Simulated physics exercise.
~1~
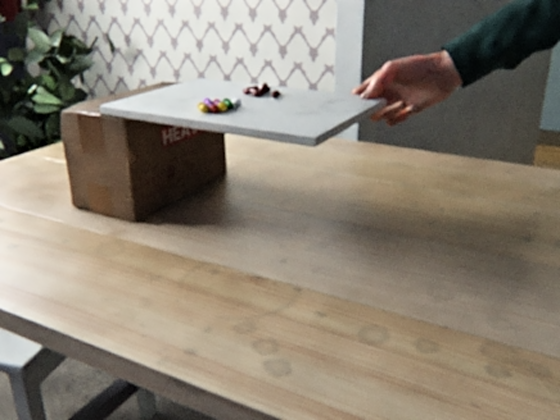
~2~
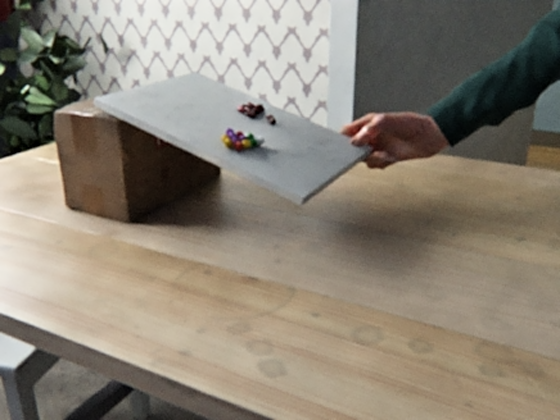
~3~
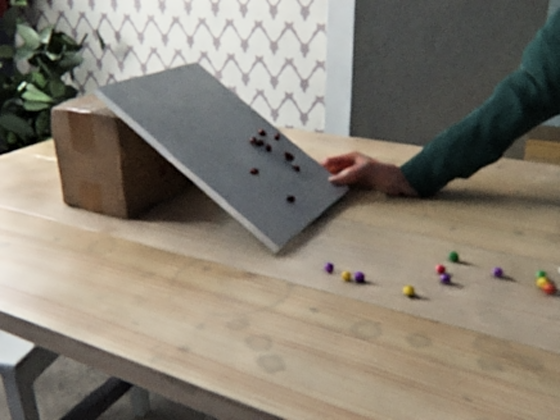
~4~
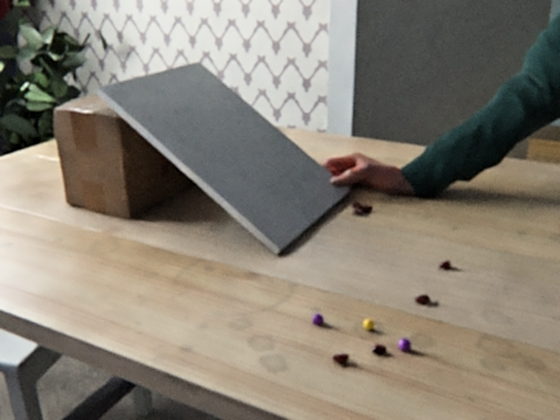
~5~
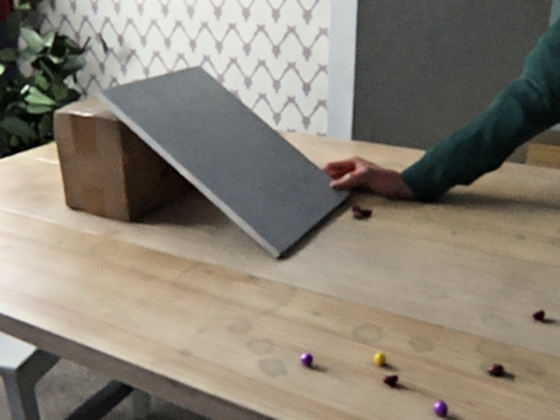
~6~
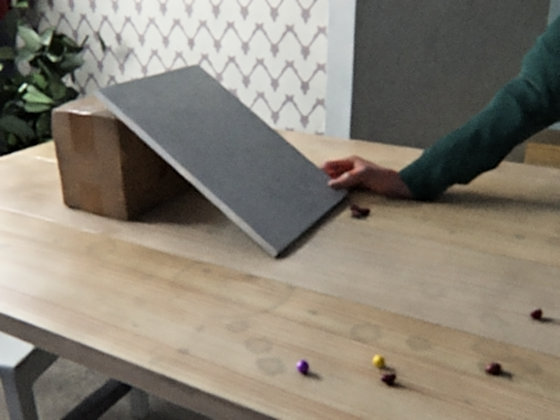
On a wooden table, a hand lowers a board, and colourful beads outrun dark bits.
